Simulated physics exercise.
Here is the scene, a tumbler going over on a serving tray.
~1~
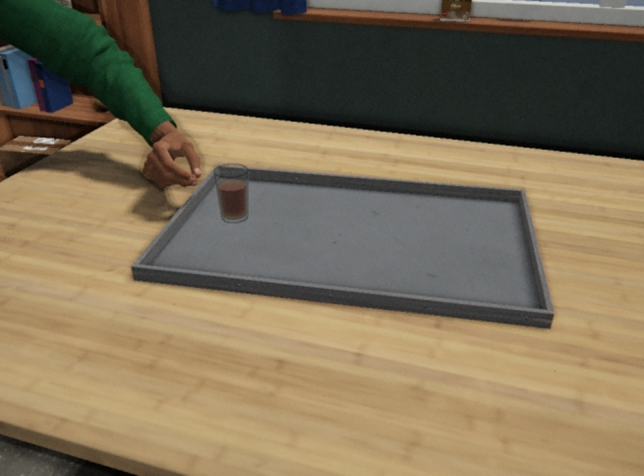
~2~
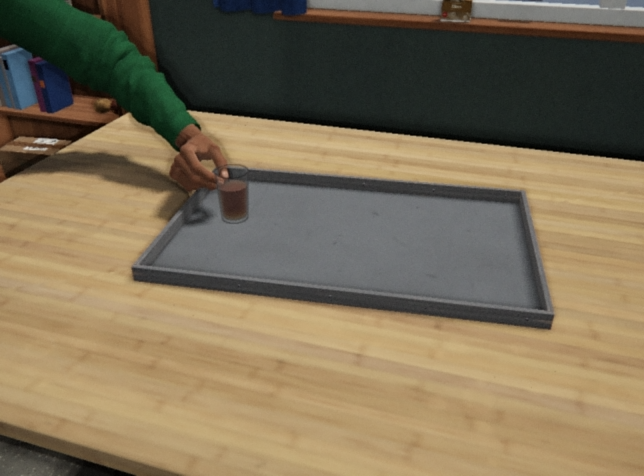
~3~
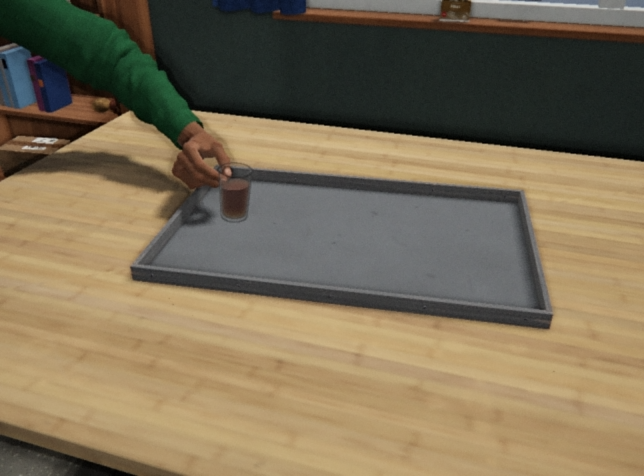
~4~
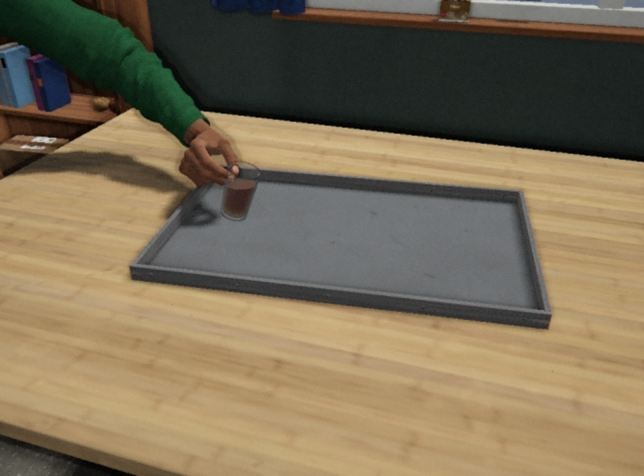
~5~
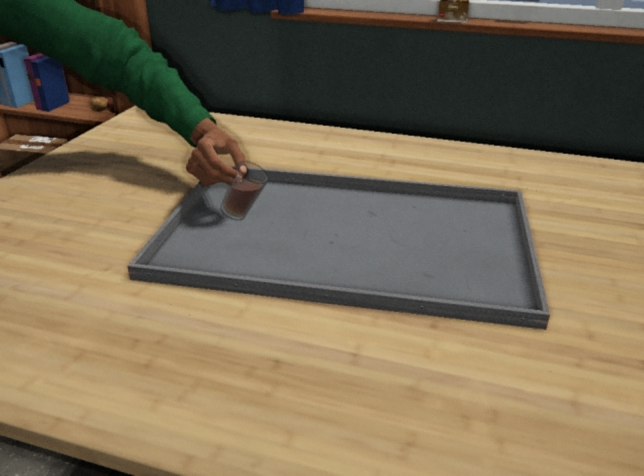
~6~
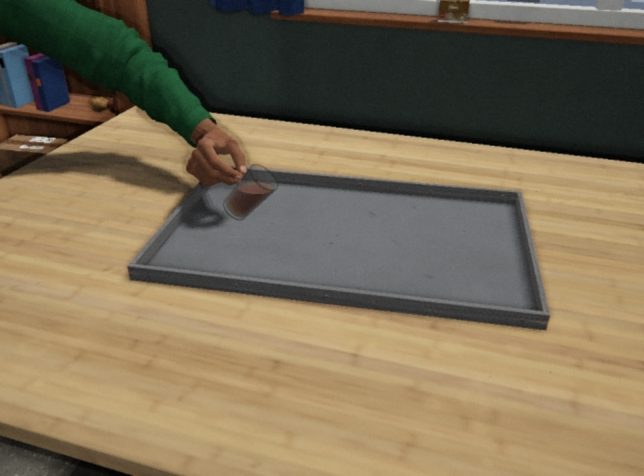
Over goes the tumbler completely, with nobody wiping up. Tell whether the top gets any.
I reckon the tray will do its job here.
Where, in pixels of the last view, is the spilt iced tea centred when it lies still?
It settles with its centre at about (422, 239).
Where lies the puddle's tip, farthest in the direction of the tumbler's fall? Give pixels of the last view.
The spill reaches roughly (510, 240).
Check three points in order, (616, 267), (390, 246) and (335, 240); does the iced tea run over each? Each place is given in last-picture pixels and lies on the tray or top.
The first point is outside the spill, the next one is inside the spill, and the last one is inside the spill.
Shortly, the tumbler lies in the tray; the puddle covers about as much as a plate; none is outside.
Then, the puddle covers about as much as a tray; none is outside.
At the finish, the puddle covers about as much as a tray; none is outside.
